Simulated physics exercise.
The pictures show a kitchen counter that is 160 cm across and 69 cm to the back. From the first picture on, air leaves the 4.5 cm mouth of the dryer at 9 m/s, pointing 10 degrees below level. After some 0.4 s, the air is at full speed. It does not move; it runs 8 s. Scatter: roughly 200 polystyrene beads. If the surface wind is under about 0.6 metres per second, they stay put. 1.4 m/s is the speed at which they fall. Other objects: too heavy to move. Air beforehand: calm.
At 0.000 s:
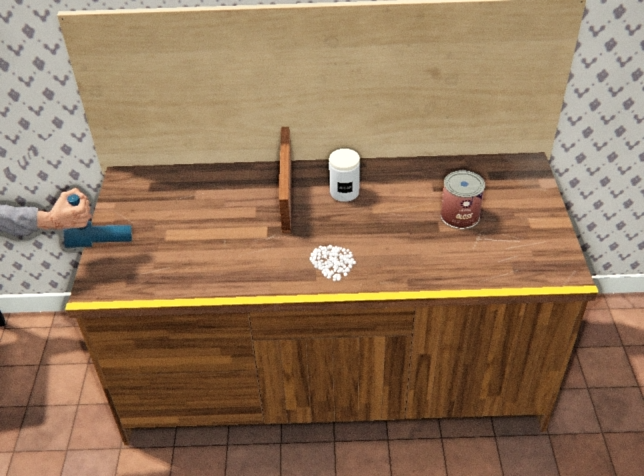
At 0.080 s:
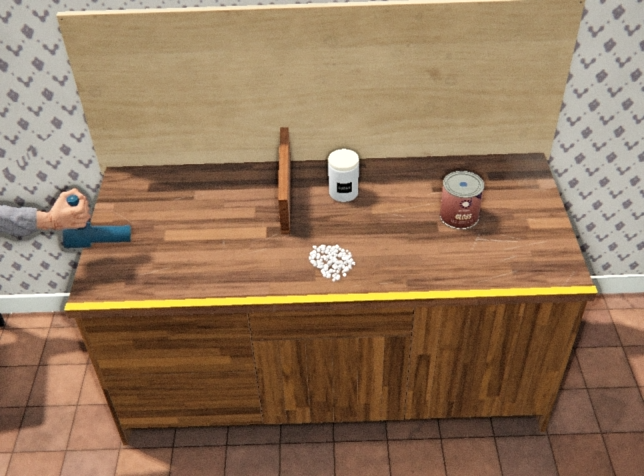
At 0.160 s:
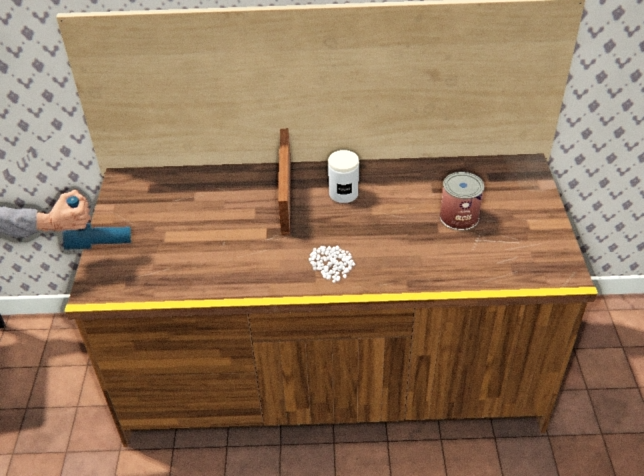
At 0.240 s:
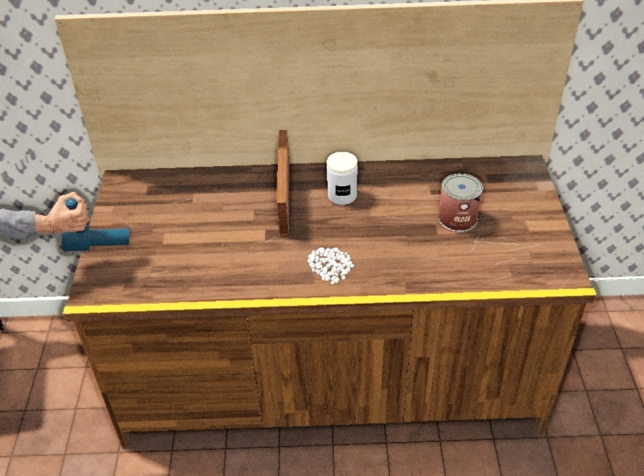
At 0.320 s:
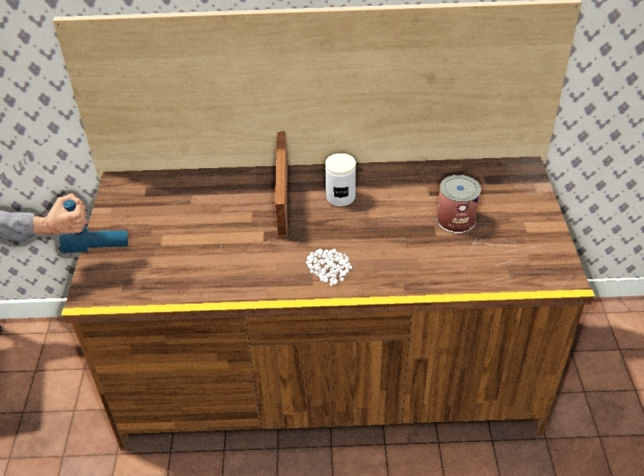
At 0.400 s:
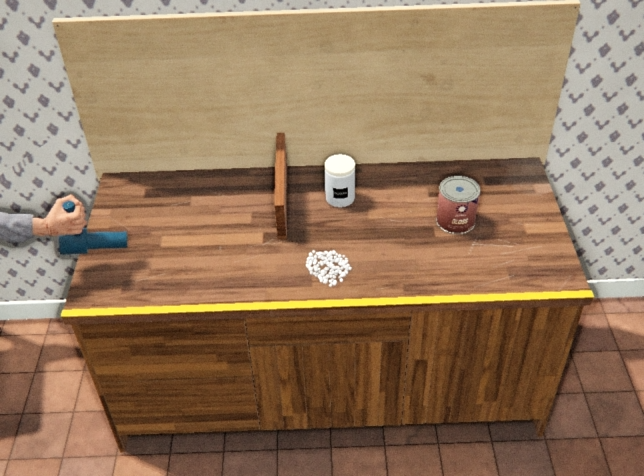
A hand holding a blue dryer still at the left of a wooden counter, with white beads, board, jar and tin staying motionless.
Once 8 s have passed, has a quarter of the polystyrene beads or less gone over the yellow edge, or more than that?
The quarter line is overstepped.
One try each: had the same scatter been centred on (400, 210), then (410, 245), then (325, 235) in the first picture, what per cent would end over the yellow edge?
About 0, 10 and 10 in a hundred, in that order.
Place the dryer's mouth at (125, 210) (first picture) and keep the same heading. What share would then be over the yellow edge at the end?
3 per cent.
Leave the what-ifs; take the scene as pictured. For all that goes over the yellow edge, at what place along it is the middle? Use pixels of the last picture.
Roughly at pixel (471, 302).
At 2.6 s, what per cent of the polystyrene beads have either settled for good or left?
Estimate: Close to 100 %.
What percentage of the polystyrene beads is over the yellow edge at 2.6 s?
Share: Approx. 80 %.
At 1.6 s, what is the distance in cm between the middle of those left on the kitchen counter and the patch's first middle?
I'd guess near 40 cm.
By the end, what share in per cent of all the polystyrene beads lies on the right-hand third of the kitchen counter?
I'd put it at about 0 percent.
After 1.6 s the count stands so, 28 % are over the yellow edge; the middle of those still in play is near (459, 298).
After 2.6 s the count stands so, 79 % are over the yellow edge.
After 4.4 s the count stands so, 79 % are over the yellow edge.
After 8.0 s, at the end, 79 % are over the yellow edge.
